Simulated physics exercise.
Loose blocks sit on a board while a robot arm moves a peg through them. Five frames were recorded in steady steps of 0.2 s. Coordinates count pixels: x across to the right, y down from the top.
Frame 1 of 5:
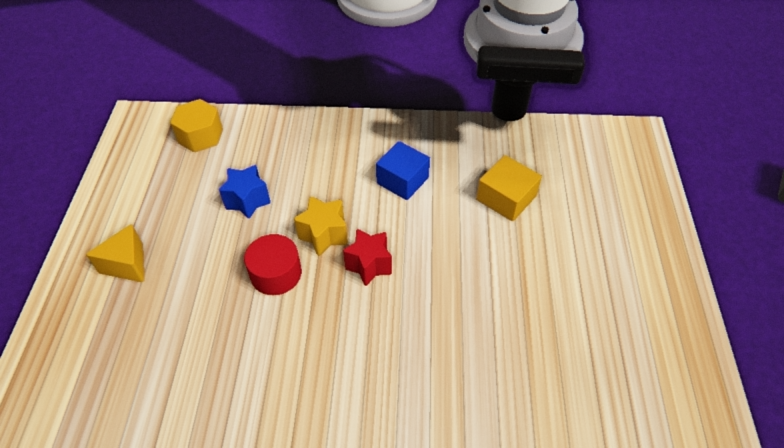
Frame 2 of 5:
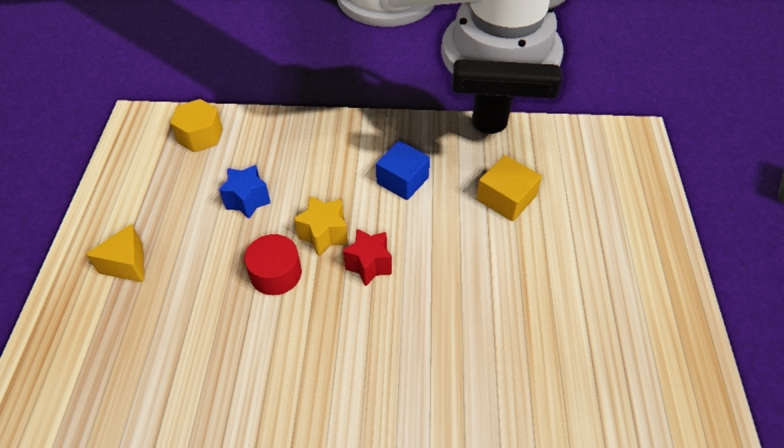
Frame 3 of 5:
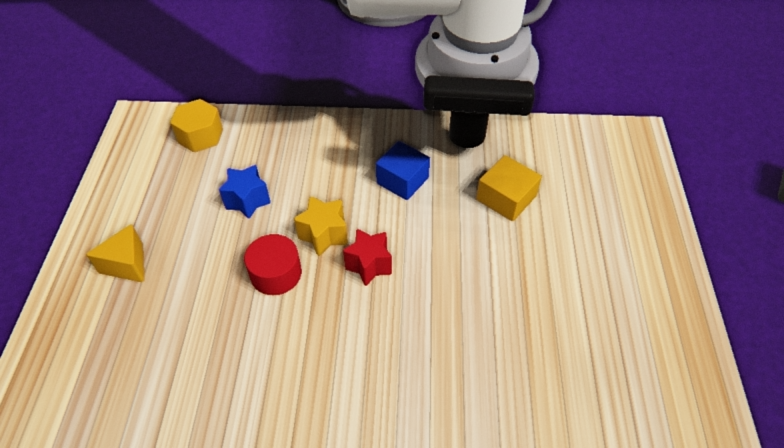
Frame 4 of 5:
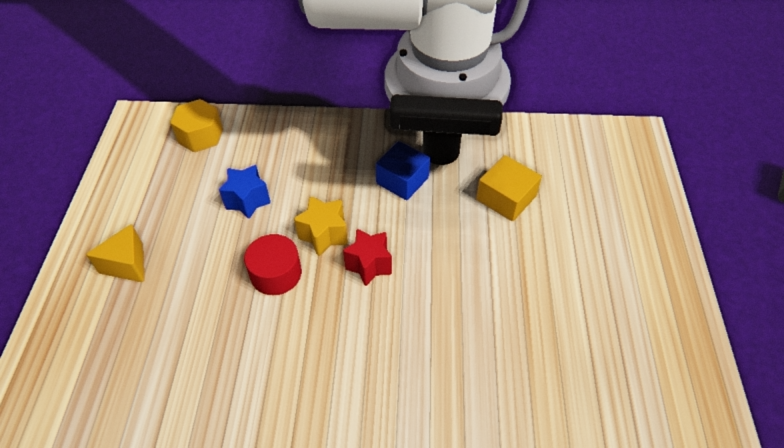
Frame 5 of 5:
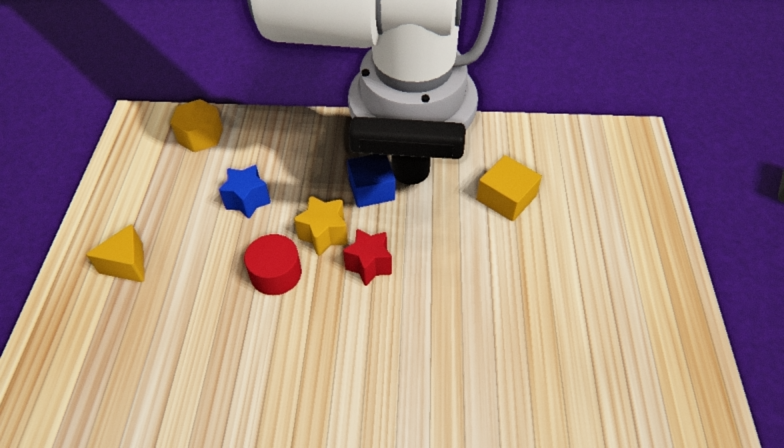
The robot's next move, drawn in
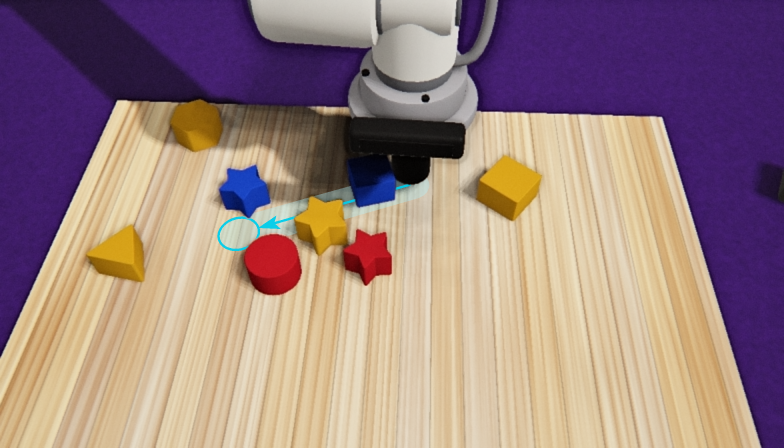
At first, a robot arm holds a black peg at the far edge of a wooden board scattered with yellow, blue and red blocks. The peg moves left and nearer, passing between the yellow and blue cubes, then pushes the blue cube a short way left while the other blocks stay still.
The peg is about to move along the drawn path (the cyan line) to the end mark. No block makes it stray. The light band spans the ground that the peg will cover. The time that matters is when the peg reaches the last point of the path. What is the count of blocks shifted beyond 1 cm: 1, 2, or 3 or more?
Blocks moved: Three or more.
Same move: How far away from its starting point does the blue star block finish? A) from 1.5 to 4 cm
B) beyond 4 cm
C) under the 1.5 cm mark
B: Beyond 4 cm.
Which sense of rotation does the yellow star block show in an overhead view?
Against the clock.
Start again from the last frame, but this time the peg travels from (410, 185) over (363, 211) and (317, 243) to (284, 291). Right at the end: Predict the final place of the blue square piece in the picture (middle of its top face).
Its top face will be centred at roughly (316, 179).
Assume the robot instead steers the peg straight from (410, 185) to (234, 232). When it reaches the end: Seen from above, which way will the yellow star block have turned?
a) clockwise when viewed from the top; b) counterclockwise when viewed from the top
Correct choice: B.
The line goes from (410, 185) directly to (239, 233).
On the path given first. One third of the way, peg at (353, 187); blue square piece at (312, 177), turned 30° clockwise.
Two thirds of the way, peg at (294, 203); blue star block at (217, 175), turned 15° anticlockwise; red round block at (269, 259); yellow star block at (309, 225), turned 35° anticlockwise; blue square piece at (257, 183), turned 55° clockwise.
At the end, peg at (234, 220); blue star block at (197, 166); red round block at (269, 259); yellow star block at (308, 224), turned 45° anticlockwise; blue square piece at (232, 182), turned 80° clockwise.
